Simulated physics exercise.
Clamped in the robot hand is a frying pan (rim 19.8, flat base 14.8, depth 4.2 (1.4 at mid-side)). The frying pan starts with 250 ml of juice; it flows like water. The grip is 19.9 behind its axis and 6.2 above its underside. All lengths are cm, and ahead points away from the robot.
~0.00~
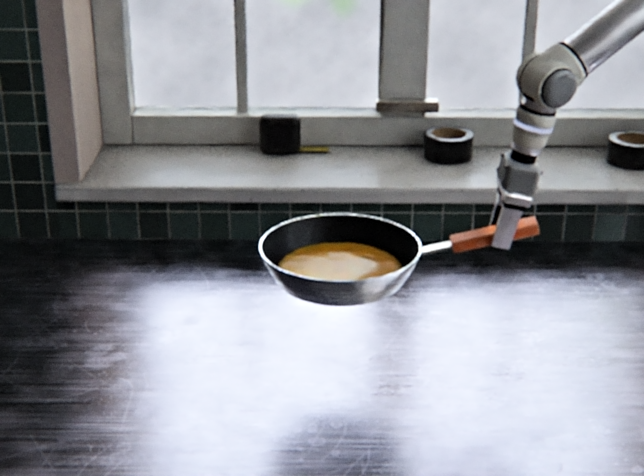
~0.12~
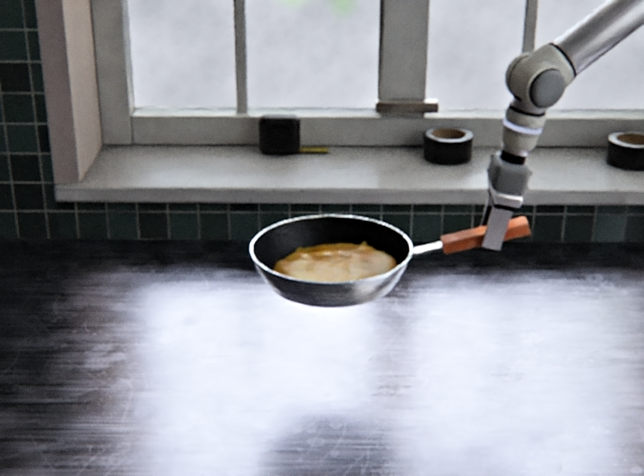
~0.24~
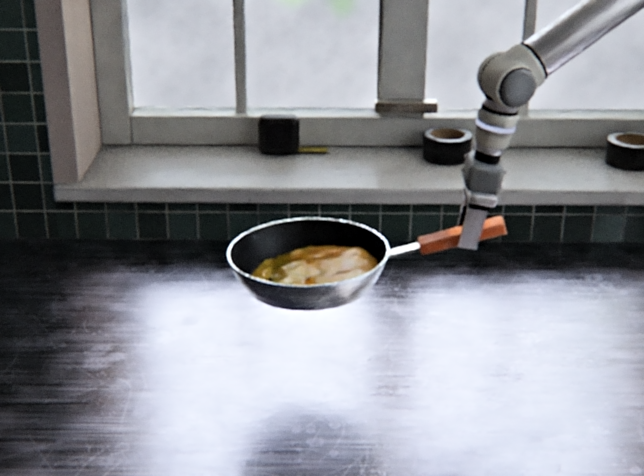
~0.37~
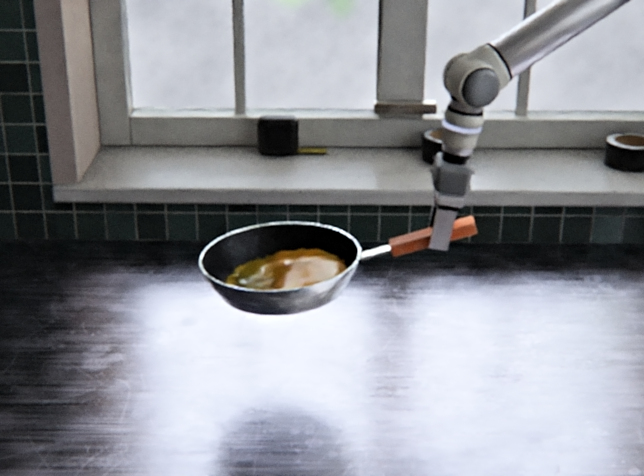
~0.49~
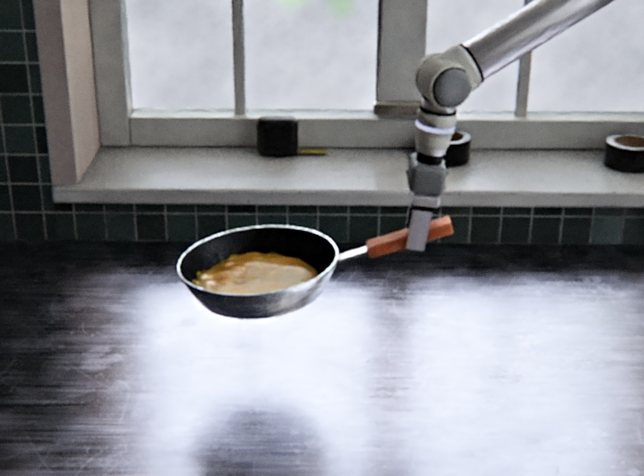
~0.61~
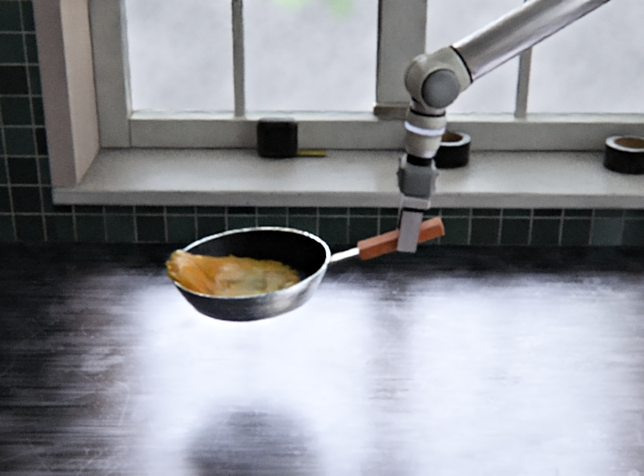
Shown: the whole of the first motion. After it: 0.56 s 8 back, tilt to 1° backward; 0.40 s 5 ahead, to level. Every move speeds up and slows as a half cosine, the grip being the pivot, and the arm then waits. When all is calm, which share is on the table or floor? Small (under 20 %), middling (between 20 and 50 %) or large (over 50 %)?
A small share, under 20 %, ends on the table or floor.
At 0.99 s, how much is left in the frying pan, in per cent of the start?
About 95 %.
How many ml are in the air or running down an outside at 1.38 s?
About 0 ml.
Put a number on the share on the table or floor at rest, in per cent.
About 5 %.
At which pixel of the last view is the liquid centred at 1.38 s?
Around (314, 271).
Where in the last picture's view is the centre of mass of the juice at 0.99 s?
Near (300, 274).
By 0.99 s, level, liquid up to 16 above the table; 240 ml in the frying pan, 10 ml on the table or floor.
By 1.38 s, level, liquid up to 15 above the table; 240 ml in the frying pan, 15 ml on the table or floor.
By 1.77 s, level, liquid up to 16 above the table; 235 ml in the frying pan, 15 ml on the table or floor.
By 2.57 s, level, liquid up to 16 above the table; 235 ml in the frying pan, 15 ml on the table or floor.
Final state, 235 ml in the frying pan, 15 ml on the table or floor. That is 5 % on the table or floor.
